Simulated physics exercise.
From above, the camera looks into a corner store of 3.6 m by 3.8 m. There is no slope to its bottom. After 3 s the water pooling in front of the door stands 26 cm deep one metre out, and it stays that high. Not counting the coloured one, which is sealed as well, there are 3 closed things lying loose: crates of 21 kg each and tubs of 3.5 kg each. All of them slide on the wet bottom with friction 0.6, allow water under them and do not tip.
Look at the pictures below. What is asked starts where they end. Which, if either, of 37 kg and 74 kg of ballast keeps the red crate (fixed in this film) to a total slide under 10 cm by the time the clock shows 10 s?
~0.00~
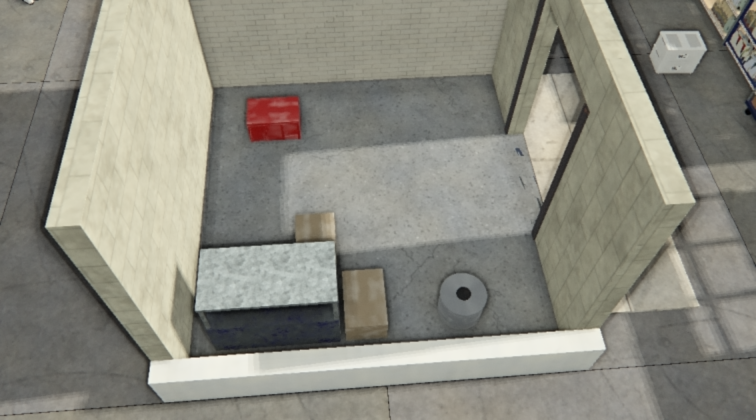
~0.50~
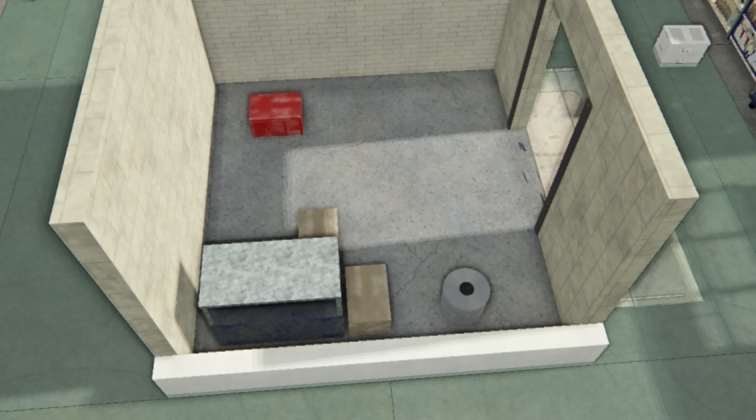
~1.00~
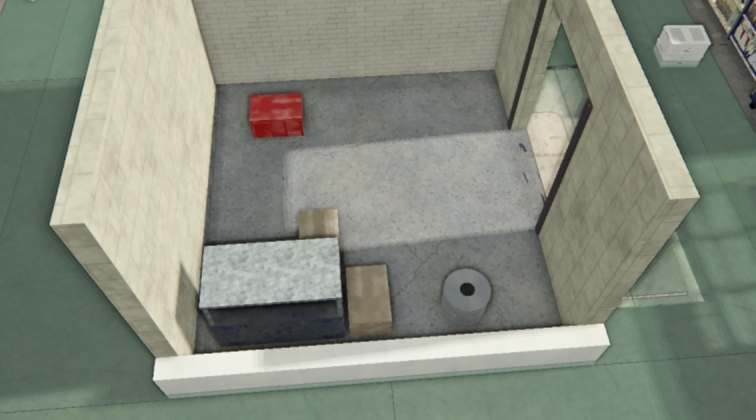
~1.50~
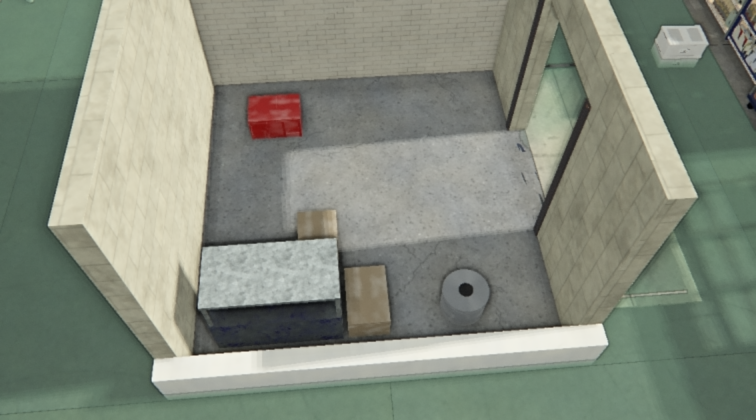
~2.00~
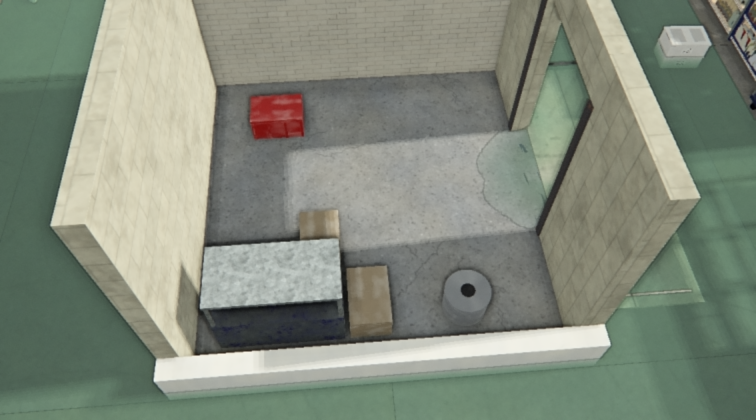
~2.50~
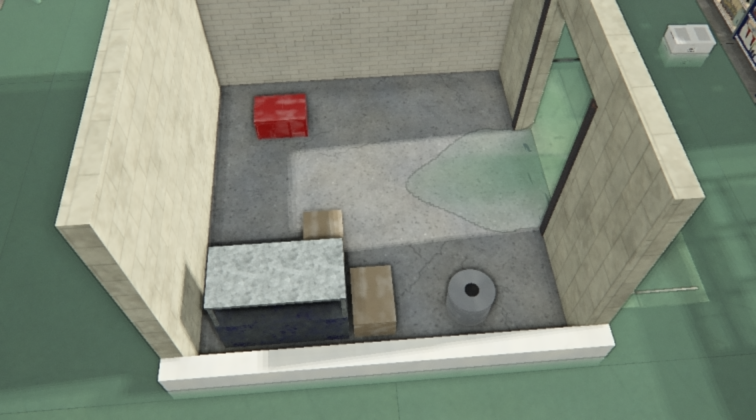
Only the 74 kg.
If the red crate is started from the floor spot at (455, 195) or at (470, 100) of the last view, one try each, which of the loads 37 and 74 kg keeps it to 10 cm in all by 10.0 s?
One by one: Only the big mass suffices; the small mass suffices.
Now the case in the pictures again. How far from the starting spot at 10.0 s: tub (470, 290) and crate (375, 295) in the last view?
Respectively 60 and 140 centimetres.
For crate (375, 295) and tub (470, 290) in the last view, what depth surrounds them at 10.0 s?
I'd estimate 10 cm for the first and 9 cm for the second.
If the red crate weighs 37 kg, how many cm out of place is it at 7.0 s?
I'd put it at roughly 10 cm.
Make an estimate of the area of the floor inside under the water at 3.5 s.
I'd estimate close to 6.0 m2.
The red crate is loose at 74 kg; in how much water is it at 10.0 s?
Close to 19 cm deep.
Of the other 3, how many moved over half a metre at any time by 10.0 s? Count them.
My count gives 3.
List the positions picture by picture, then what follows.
The red crate at (273, 110), on the bottom; water covers 0.0 m2; 0 of 4 have shifted, in the first frame.
The red crate at (275, 106) rests on the ground; 0.0 m2 under water; 0 of 4 have shifted, in the second frame.
The red crate at (276, 107), on the bottom; water covers 0.0 m2; 0 of 4 have shifted, in the third frame.
The red crate at (274, 107) rests on the ground; 0.0 m2 under water; 0 of 4 have shifted, in the fourth frame.
The red crate at (276, 108) rests on the ground; water covers 0.5 m2; 0 of 4 have shifted, in the fifth frame.
The red crate at (280, 108) rests on the ground; 1.4 m2 under water; 0 of 4 have shifted, in the sixth frame.
After 3.5 s the red crate would be 0 cm from its start with 37 kg and 0 cm from its start with 74 kg; 0 cm of water round it then.
After 4.5 s the red crate would be 0 cm from its start with 37 kg and 0 cm from its start with 74 kg; 5 cm of water round it then.
After 7.0 s the red crate would be 8 cm from its start with 37 kg and 0 cm from its start with 74 kg; 17 cm of water round it then.
After 10.0 s the red crate would be 26 cm from its start with 37 kg and 0 cm from its start with 74 kg; 19 cm of water round it then.
